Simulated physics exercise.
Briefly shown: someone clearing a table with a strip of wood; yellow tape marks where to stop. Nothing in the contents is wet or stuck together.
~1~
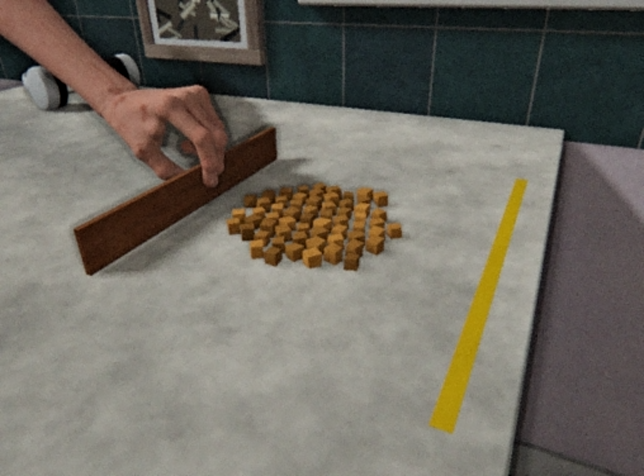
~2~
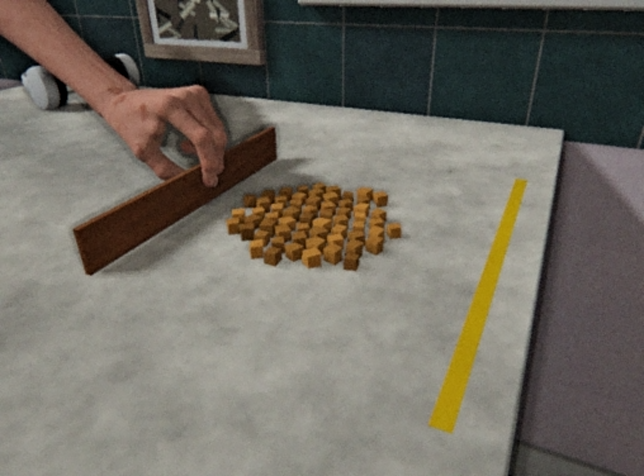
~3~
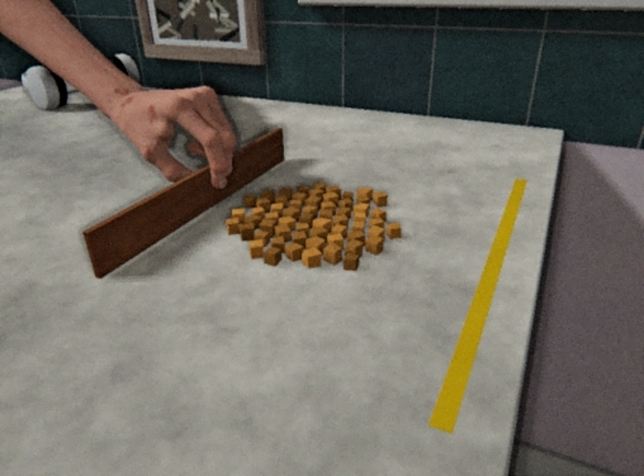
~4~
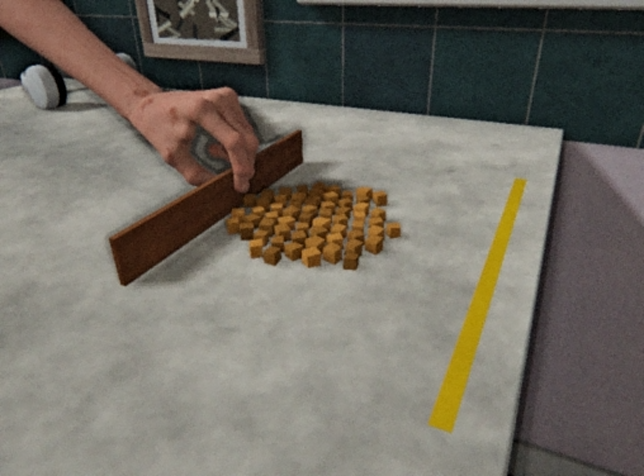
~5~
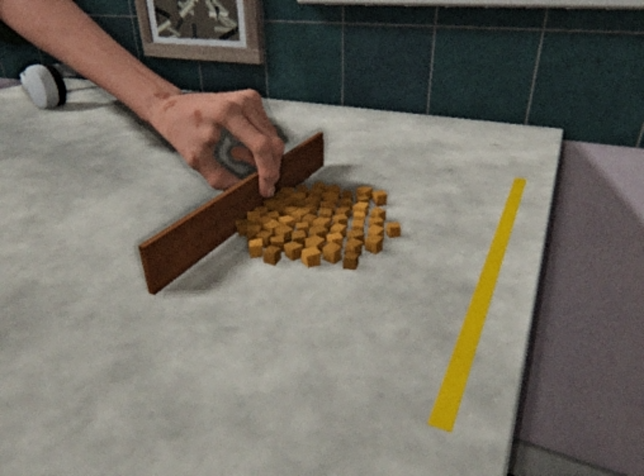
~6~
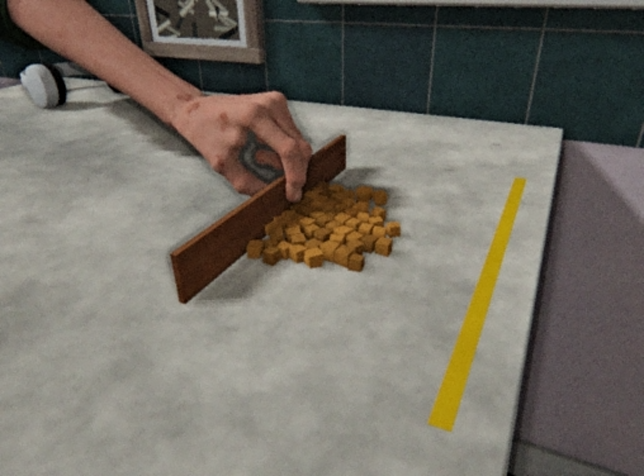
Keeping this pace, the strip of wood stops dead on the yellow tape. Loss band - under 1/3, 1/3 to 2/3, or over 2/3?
The part left behind sits above a third and below two thirds.
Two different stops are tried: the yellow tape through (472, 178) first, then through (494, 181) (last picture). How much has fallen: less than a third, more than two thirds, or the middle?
First try: Under a third; second try: Under a third.
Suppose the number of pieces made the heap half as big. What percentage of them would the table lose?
Estimate: Around 40 %.
Soon, strip of wood still moving, near (389, 198); heap all on the table, its front near (473, 276).
A while on, strip of wood stopped at the yellow tape; heap about half over the edge.
Finally, strip of wood stopped at the yellow tape; heap about half over the edge.
